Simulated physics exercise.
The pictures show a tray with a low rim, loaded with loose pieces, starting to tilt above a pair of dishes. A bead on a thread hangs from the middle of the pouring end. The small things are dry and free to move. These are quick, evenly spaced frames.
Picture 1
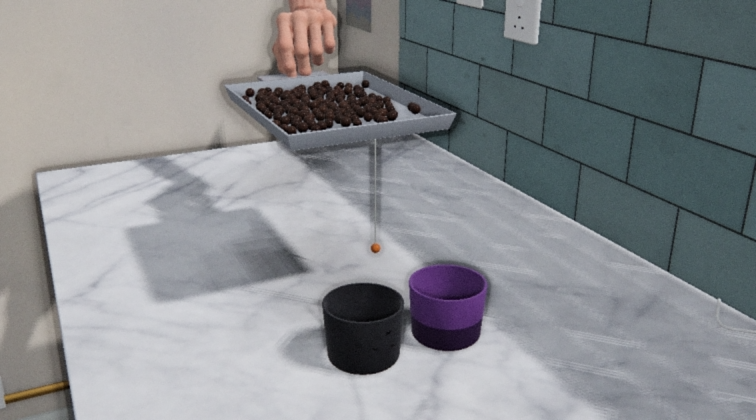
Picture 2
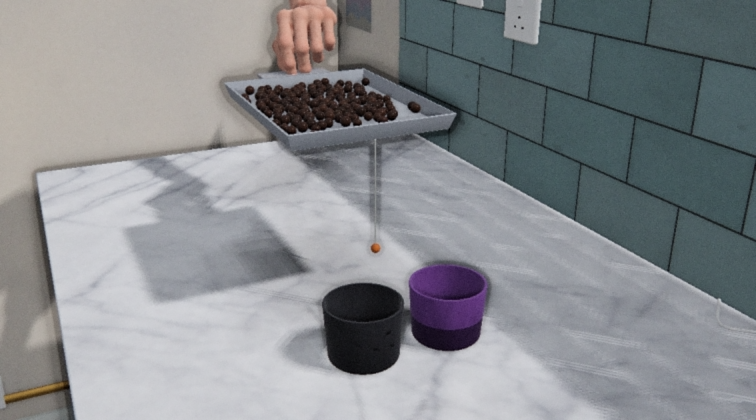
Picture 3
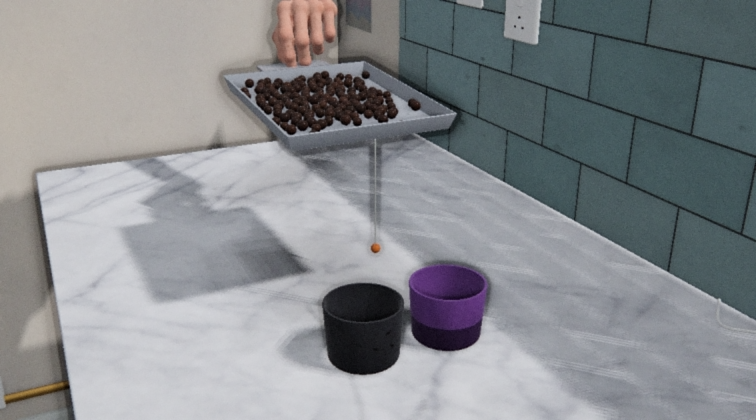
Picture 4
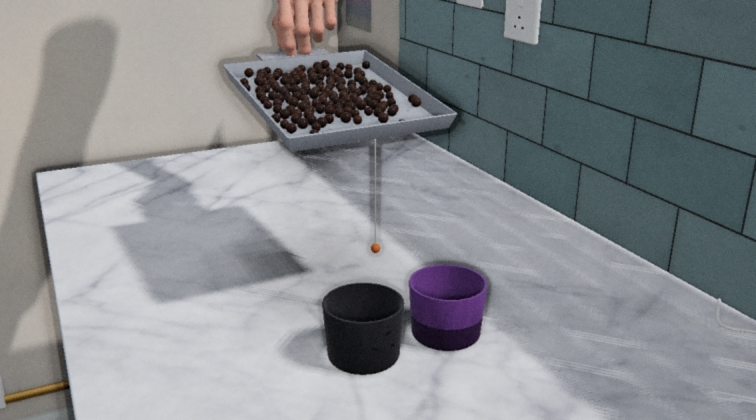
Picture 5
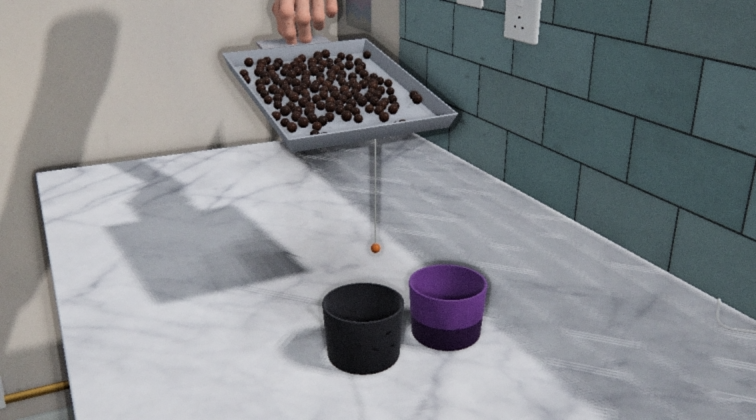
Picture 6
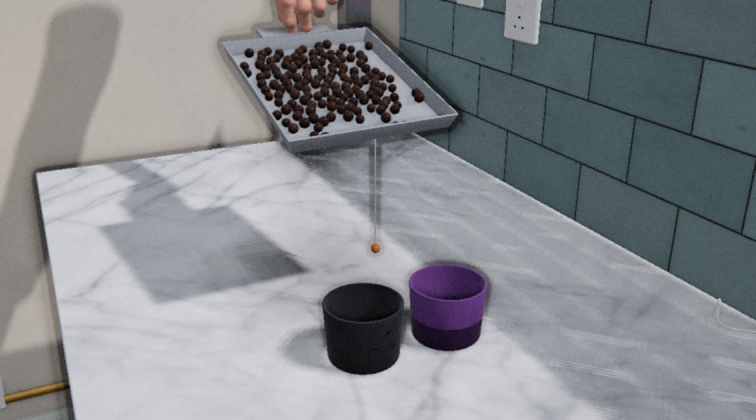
At first, a hand holds a grey tray of dark brown balls nearly level above a black dish and a purple dish on a marble counter, with a small bead hanging from its near edge. Then the tray's far side rises gradually, and the balls shift and spread slightly across it.
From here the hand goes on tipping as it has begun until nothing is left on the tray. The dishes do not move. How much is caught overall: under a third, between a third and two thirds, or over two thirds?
In the dishes lies between a third and two thirds of it.
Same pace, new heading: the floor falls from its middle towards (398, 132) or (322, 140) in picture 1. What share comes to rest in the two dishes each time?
The first gives 20 %, the second 10 %.
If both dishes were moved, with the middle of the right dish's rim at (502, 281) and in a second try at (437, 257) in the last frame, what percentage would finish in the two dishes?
In turn 10 and 20 in a hundred.
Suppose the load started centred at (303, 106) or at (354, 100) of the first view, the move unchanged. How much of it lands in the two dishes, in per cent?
In turn 50 and 50 in a hundred.
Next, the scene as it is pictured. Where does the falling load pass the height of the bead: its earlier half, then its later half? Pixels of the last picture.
Early half (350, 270), late half (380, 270).
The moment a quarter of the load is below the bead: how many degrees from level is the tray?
Around 75° of tilt.
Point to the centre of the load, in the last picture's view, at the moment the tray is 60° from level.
Near (357, 120).
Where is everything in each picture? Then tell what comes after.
The first frame shows corners of the pouring end near (292, 133) and (449, 113), level; middle of the load near (326, 104), chocolate balls; left dish near (381, 343); right dish near (467, 321); bead on its thread near (376, 248).
The second frame shows corners of the pouring end near (292, 133) and (449, 113), level; middle of the load near (326, 103).
The third frame shows corners of the pouring end near (292, 134) and (449, 113), tipped barely, level across its low end; middle of the load near (326, 99).
The fourth frame shows corners of the pouring end near (292, 135) and (450, 112), tipped a little, level across its low end; middle of the load near (326, 92).
The fifth frame shows corners of the pouring end near (293, 136) and (450, 112), tipped a little, level across its low end; middle of the load near (327, 86).
The sixth frame shows corners of the pouring end near (293, 137) and (451, 112), tipped a little, level across its low end; middle of the load near (328, 81), the bulk on the move; left dish near (381, 343); right dish near (467, 321).
Shortly afterwards, tray tipped steeply; the bulk on the tray; only a few in the left dish; only a few in the right dish; only a few outside both; a little in the air.
Next, tray tipped past a quarter turn; near a quarter in the left dish; near a quarter in the right dish; near half outside both; a little in the air.
Some moments later, tray tipped past a quarter turn; near a quarter in the left dish; near a quarter in the right dish; near half outside both.
In the end, tray tipped past a quarter turn; near a quarter in the left dish; near a quarter in the right dish; near half outside both.
